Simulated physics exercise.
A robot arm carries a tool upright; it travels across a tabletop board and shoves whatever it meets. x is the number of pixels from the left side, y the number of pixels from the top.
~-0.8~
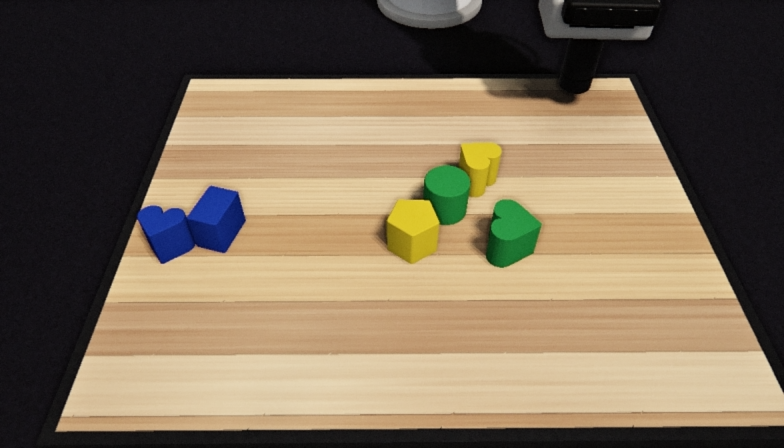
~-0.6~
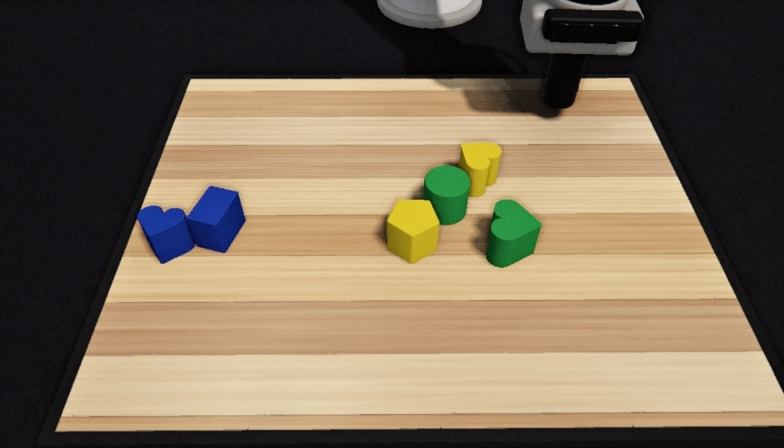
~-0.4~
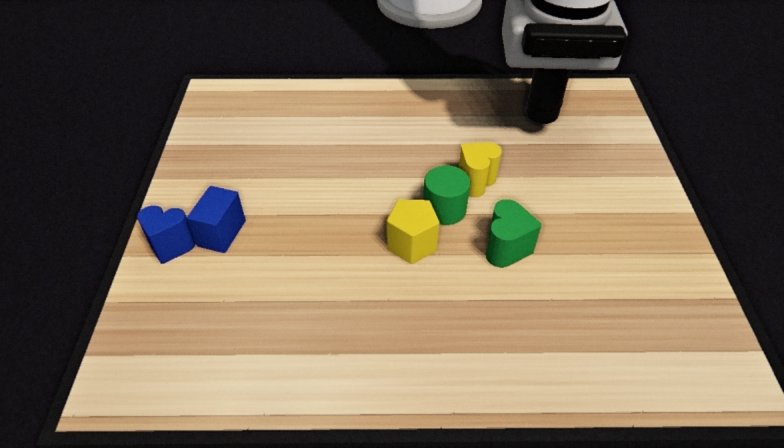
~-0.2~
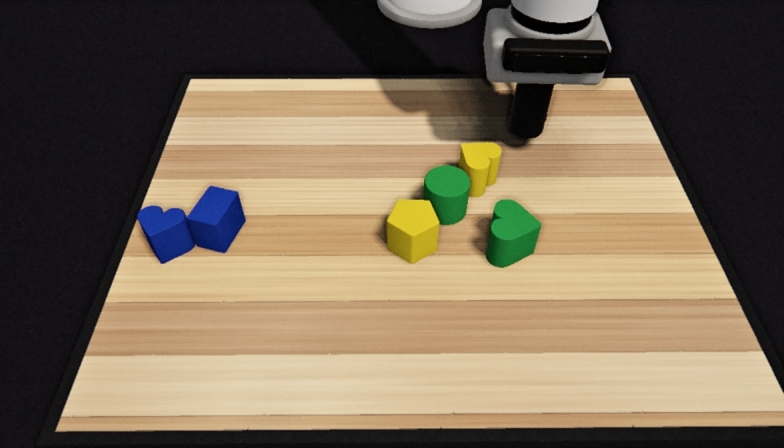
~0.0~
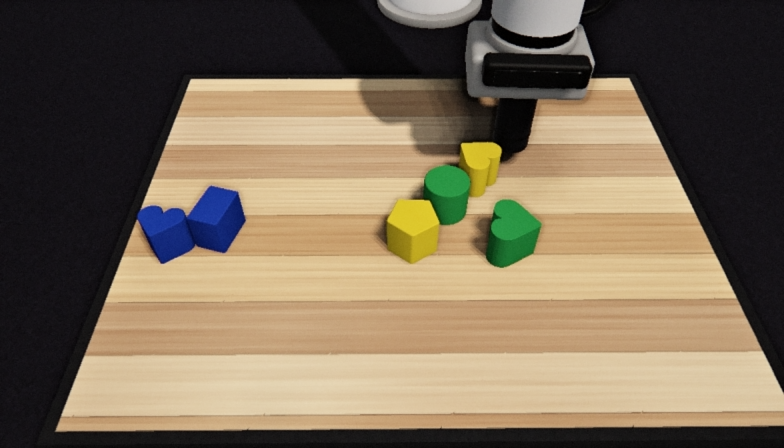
A robot arm moves down and left toward the yellow heart block, pushing nothing.
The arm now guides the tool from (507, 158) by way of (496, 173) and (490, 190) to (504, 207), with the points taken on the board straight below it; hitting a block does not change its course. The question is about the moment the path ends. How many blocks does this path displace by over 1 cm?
I expect two blocks to move.
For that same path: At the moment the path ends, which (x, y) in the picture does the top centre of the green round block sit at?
My prediction: (424, 186).
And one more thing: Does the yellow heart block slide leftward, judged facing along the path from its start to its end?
That would be a no.
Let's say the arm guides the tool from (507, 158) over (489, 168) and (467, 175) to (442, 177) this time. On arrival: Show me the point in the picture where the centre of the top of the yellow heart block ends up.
The point I'd pick in the picture is (459, 176).
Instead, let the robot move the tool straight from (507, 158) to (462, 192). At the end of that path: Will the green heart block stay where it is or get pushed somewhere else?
The result: It stays put.
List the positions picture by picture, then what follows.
The first frame shows tool's lower end (574, 86); yellow pentagonal block (413, 215); green round block (447, 180); yellow heart block (480, 153); green heart block (513, 220).
The second frame shows tool (558, 100); blocks still.
The third frame shows tool (542, 115); blocks still.
The fourth frame shows tool (526, 129); blocks still.
The fifth frame shows tool (510, 143); yellow pentagonal block (413, 215); green round block (447, 180); yellow heart block (480, 153); green heart block (513, 220).
What follows on the original path. Halfway along, tool (494, 166); yellow pentagonal block (410, 218); green round block (431, 186); yellow heart block (462, 164), turned 25° clockwise.
At the end, tool (507, 192); yellow pentagonal block (410, 219); green round block (424, 186); yellow heart block (459, 167), turned 65° clockwise; green heart block still.
